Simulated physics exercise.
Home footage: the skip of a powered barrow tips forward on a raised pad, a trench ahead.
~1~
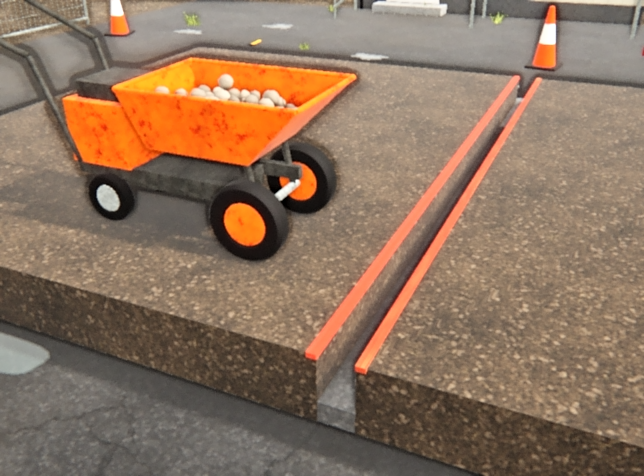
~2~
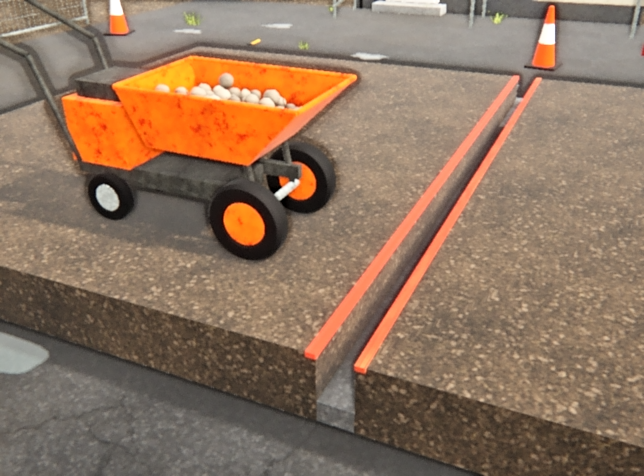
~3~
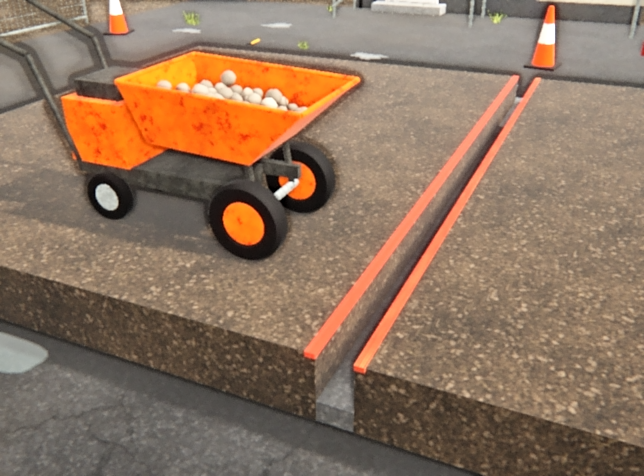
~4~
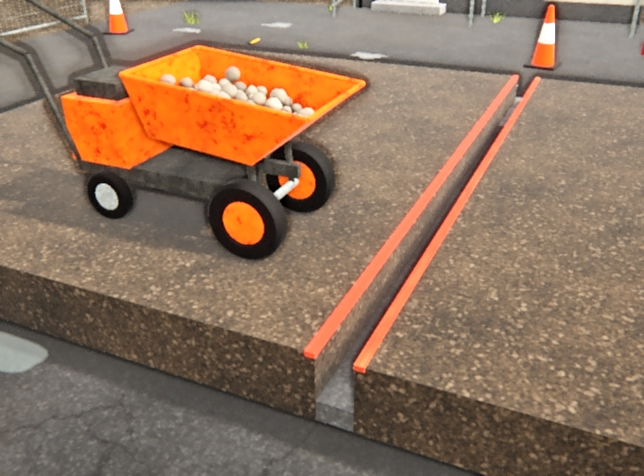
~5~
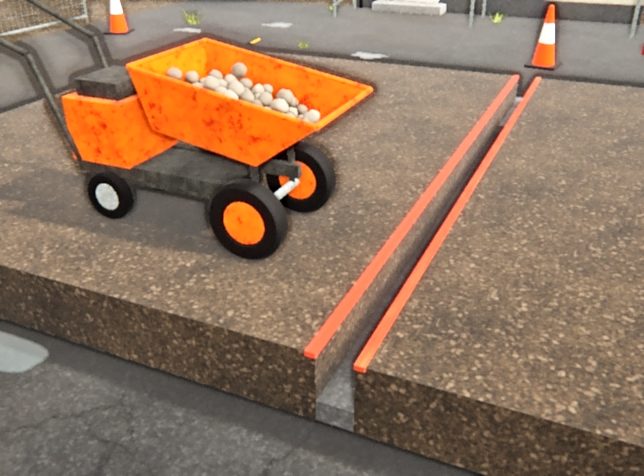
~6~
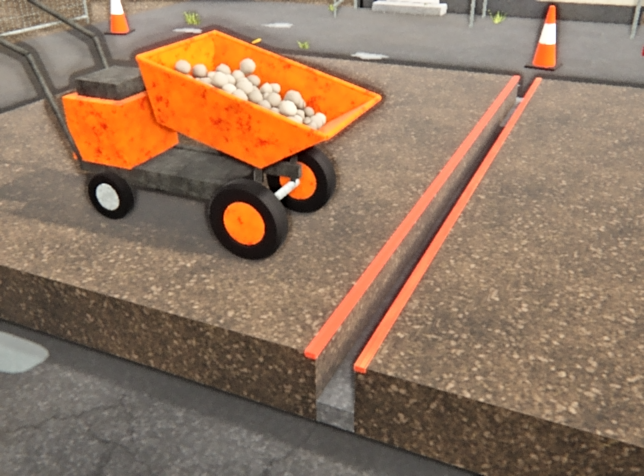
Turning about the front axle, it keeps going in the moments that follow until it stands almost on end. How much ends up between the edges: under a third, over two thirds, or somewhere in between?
The trench will take in at least a third and at most two thirds.
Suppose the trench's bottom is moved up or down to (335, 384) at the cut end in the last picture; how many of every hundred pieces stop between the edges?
Estimated share: Approx. 30 per cent.
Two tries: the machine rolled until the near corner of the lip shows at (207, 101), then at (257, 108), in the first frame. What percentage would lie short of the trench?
In order: About 50 % and 10 %.
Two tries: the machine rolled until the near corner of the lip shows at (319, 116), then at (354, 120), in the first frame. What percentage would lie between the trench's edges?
0 % and 0 %.
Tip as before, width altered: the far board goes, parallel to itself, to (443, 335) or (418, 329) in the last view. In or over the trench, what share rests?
Lab note: Case 1 around 100 %, case 2 90 %.
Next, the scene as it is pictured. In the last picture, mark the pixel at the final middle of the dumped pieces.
Centre at rest: Close to (413, 266).
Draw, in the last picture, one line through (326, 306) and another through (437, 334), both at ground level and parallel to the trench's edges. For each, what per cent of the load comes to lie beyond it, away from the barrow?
About 80 and 10 per cent.
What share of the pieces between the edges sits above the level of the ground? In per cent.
About 10 %.
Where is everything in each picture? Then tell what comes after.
In the first frame, lip of the skip (296, 113), level; top of the load (223, 99), river pebbles; first edge of the trench (343, 310); far edge (389, 322), the trench under half as wide as the skip, and about as deep as wide.
In the second frame, lip of the skip (297, 113), level; top of the load (223, 98).
In the third frame, lip of the skip (301, 116), tipped barely; top of the load (201, 92).
In the fourth frame, lip of the skip (307, 121), tipped a little; top of the load (206, 95).
In the fifth frame, lip of the skip (316, 128), tipped a little; top of the load (212, 99).
In the sixth frame, lip of the skip (326, 137), tipped clearly; top of the load (205, 86); first edge of the trench (342, 310); far edge (388, 321).
Just after the last frame, skip tipped steeply; every one in the skip.
A moment on, skip tipped right over; the larger part in the skip; roughly a quarter in or heaped over the trench; about a tenth beyond it.
Further on, skip tipped right over; roughly a quarter in the skip; roughly half in or heaped over the trench; roughly a third beyond it.
When it is over, skip tipped right over; roughly a quarter in the skip; roughly half in or heaped over the trench; roughly a third beyond it.
